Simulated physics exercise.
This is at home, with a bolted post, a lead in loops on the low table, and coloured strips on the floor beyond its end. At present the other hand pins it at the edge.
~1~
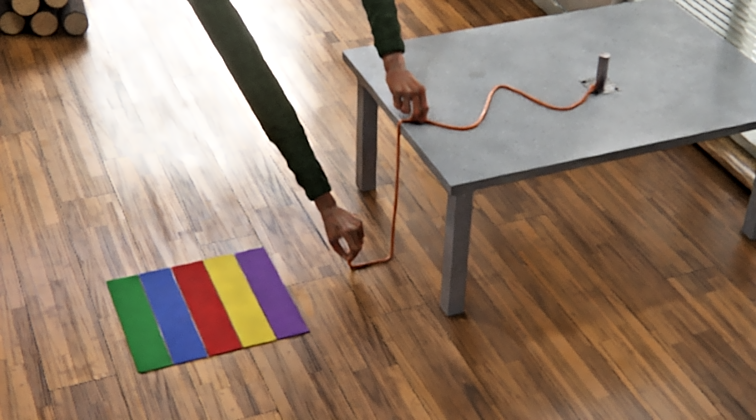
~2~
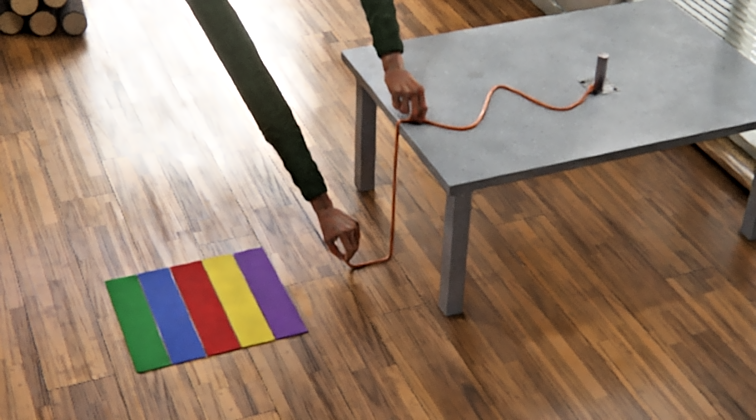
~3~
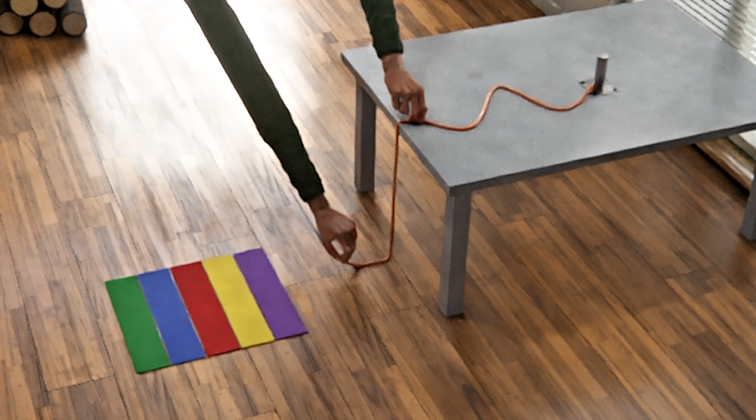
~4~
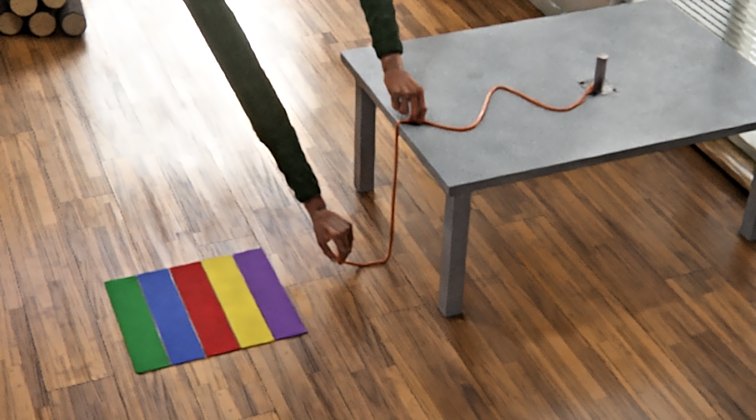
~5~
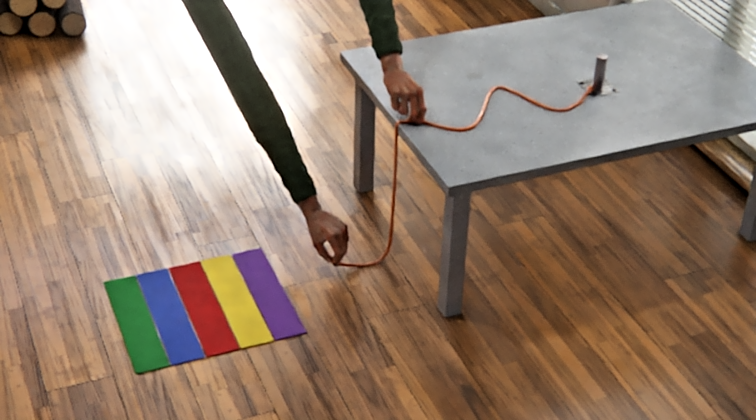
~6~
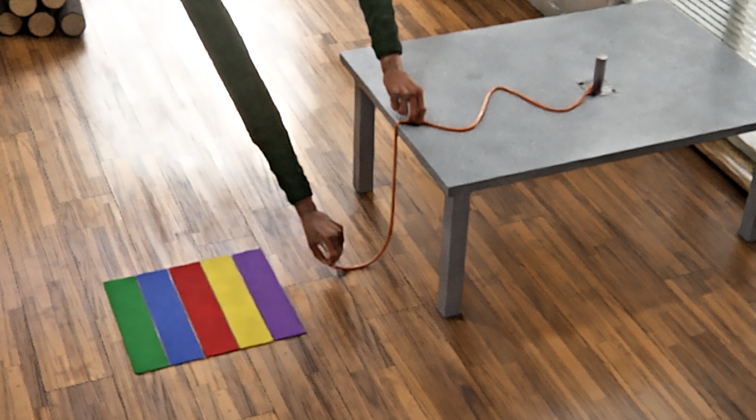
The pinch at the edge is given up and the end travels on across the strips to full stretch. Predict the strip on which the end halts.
The green strip.
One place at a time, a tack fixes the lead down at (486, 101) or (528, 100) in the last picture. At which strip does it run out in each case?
The end comes to rest on red and then on blue.
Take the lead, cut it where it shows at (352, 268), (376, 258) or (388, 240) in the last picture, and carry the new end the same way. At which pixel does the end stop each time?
Try 1: About (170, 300). Try 2: About (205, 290). Try 3: About (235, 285).
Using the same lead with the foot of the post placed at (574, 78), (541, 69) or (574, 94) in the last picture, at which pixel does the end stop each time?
Pixels, try by try: About (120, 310), (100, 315), (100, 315).
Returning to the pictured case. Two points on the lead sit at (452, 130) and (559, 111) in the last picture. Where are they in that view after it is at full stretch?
End positions: About (369, 142) and about (536, 99).
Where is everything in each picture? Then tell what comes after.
The first frame shows end (348, 258); purple (285, 319); yellow (252, 327); red (218, 335); blue (184, 343); green (149, 352).
The second frame shows end (344, 258); lead through (578, 104) (513, 90) (482, 117) (419, 119) (395, 177) (392, 243).
The third frame shows end (342, 259).
The fourth frame shows end (338, 260); lead through (578, 105) (512, 91) (481, 118) (418, 120) (395, 177) (391, 244).
The fifth frame shows end (333, 262).
The sixth frame shows end (328, 263); lead through (577, 105) (511, 91) (480, 119) (418, 120) (394, 178) (386, 244).
Soon after, end near (203, 291); over red.
Then, end near (161, 301); over blue.
At full stretch, end near (136, 306); over green. Over green.
